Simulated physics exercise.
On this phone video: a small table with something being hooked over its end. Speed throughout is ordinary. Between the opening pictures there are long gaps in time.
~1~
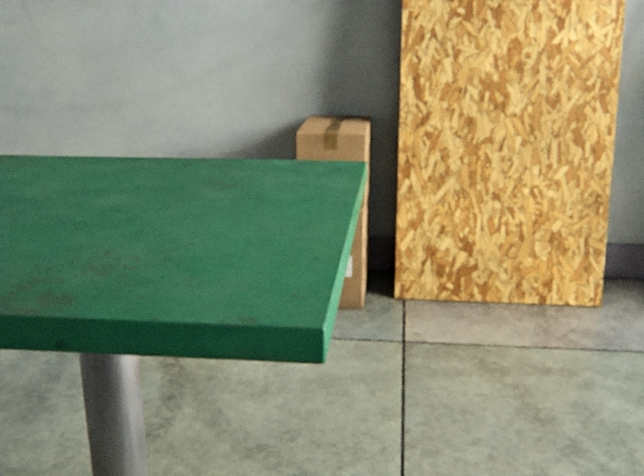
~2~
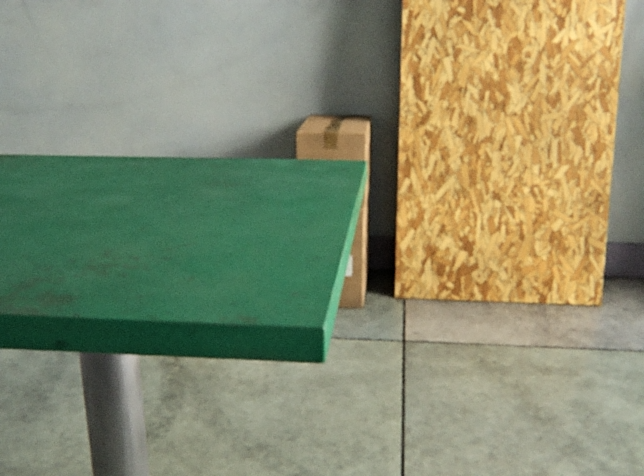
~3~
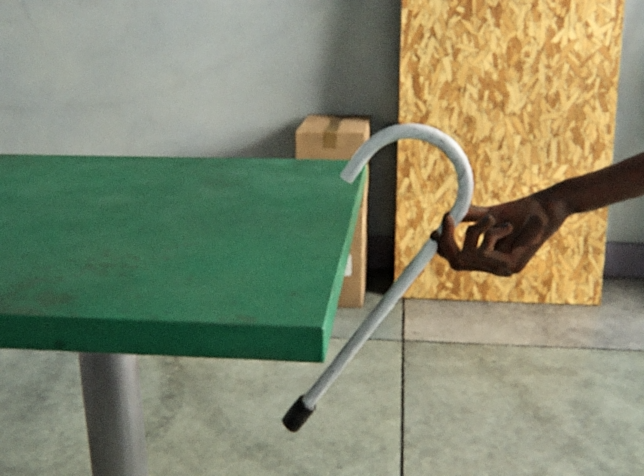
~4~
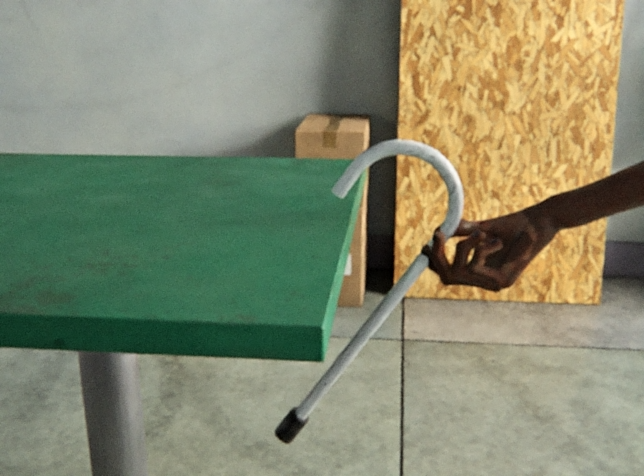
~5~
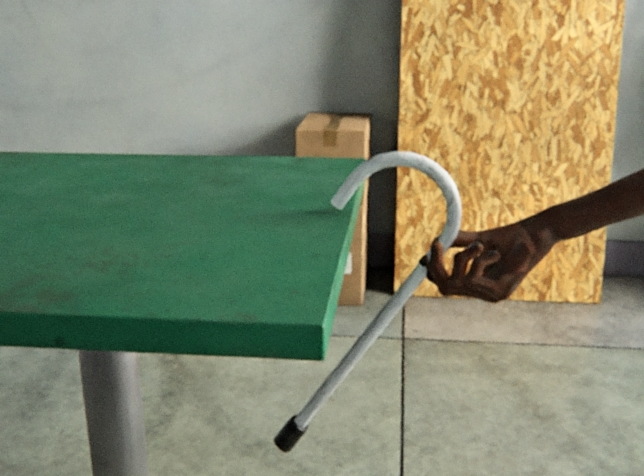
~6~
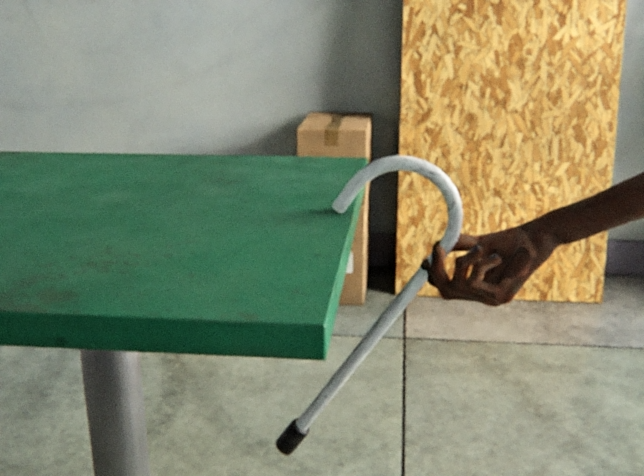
A hand bringing a white cane in from the right and lowering its curved handle onto the end of a green table.
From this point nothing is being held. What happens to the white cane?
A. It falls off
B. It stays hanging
Option B: It stays hanging.
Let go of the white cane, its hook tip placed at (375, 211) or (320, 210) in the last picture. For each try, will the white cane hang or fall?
On the first try it goes down; on the second it clings on.
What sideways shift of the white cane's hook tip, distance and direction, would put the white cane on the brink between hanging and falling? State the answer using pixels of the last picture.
The flip comes at close to 16 pixels toward the right.
Then, 0.32 s later than the last frame, white cane at rest near (337, 305).
Then, 0.72 s later than the last frame, white cane at rest near (339, 305).
When it is over, the white cane hangs from the table, near (336, 305).
